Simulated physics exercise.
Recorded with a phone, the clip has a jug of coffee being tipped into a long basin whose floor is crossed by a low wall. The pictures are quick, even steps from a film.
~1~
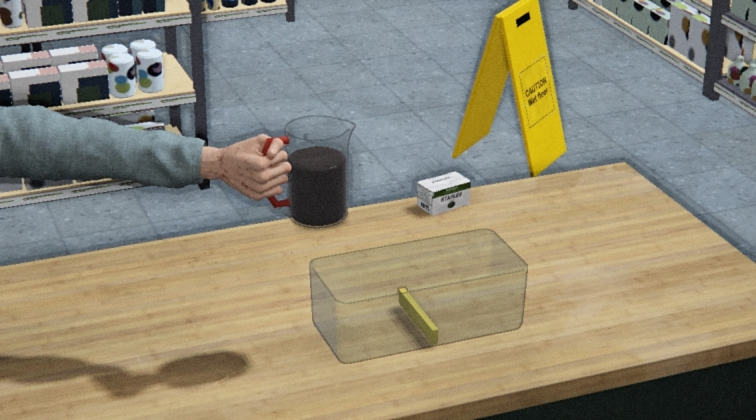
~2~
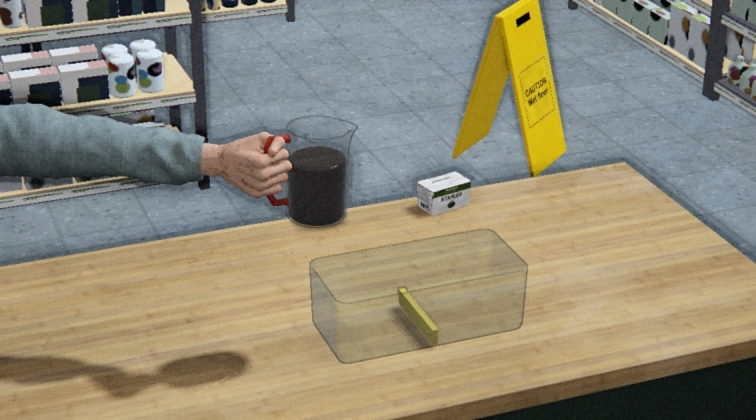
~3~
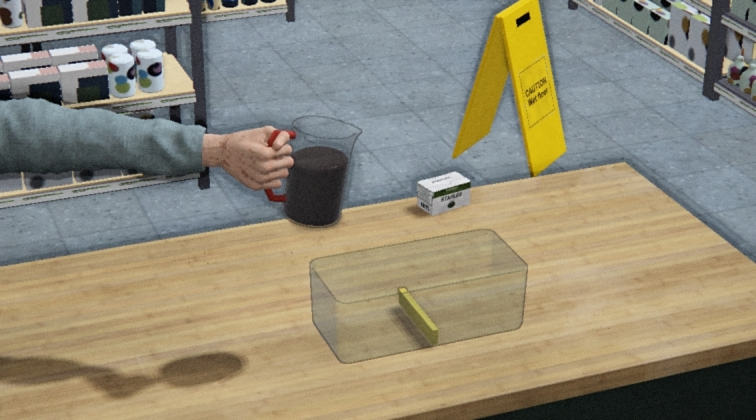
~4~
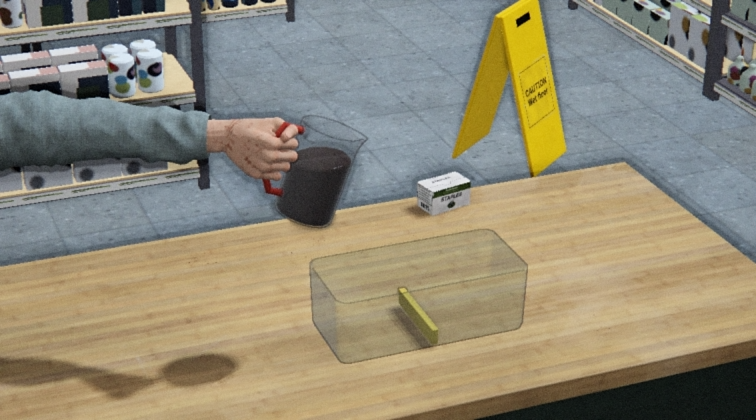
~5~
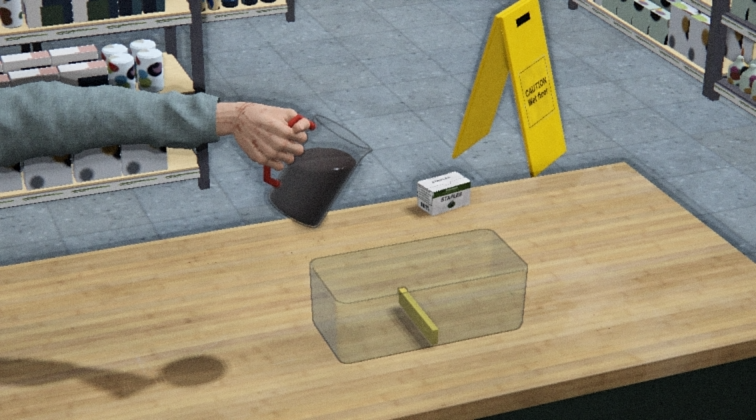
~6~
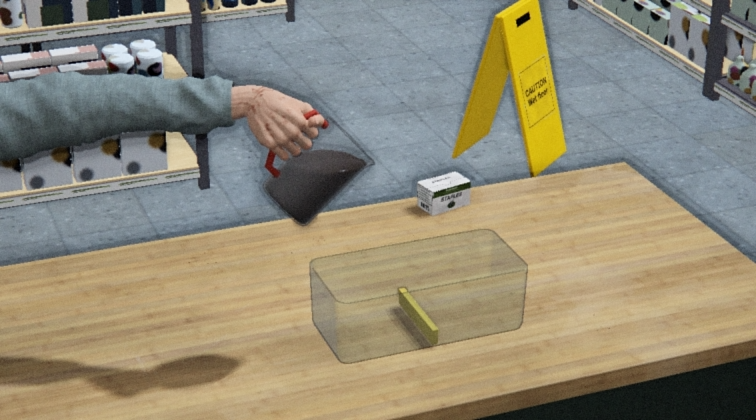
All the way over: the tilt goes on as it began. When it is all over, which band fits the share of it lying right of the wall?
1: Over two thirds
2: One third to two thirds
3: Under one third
(2) One third to two thirds.
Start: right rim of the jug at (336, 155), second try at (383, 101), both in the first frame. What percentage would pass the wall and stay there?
In order, roughly 15 percent and 80 percent.
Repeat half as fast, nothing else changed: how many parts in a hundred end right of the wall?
About 55 per cent would end up there.
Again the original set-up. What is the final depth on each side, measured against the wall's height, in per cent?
Roughly 40 left of the wall, roughly 50 right of it.
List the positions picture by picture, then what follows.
Tilt 0°; pouring edge (355, 123); surface from (288, 161) to (343, 153); the long basin's rim runs from (323, 283) to (510, 248); the wall's top is at (418, 309), in the first frame.
Tilt 2°; pouring edge (357, 125); surface from (288, 161) to (344, 153), in the second frame.
Tilt 9°; pouring edge (362, 129); surface from (290, 162) to (345, 153), in the third frame.
Tilt 20°; pouring edge (368, 137); surface from (287, 171) to (348, 154), in the fourth frame.
Tilt 34°; pouring edge (373, 148); surface from (279, 179) to (354, 154), in the fifth frame.
Tilt 49°; pouring edge (375, 162); surface from (268, 181) to (364, 158), in the sixth frame.
A moment on, the jug is tipped on its side and 76 per cent is still to pour, 3 is left of the wall and 0 right of it.
Next, the jug is tipped on its side and 36 per cent is still to pour, 23 is left of the wall and 12 right of it.
Then the jug is tipped on its side and 14 per cent is still to pour, 23 is left of the wall and 49 right of it.
Later the jug is tipped on its side and 5 per cent is still to pour, 33 is left of the wall and 55 right of it.
At rest 42 per cent lies left of the wall, 56 right of it and 2 outside.
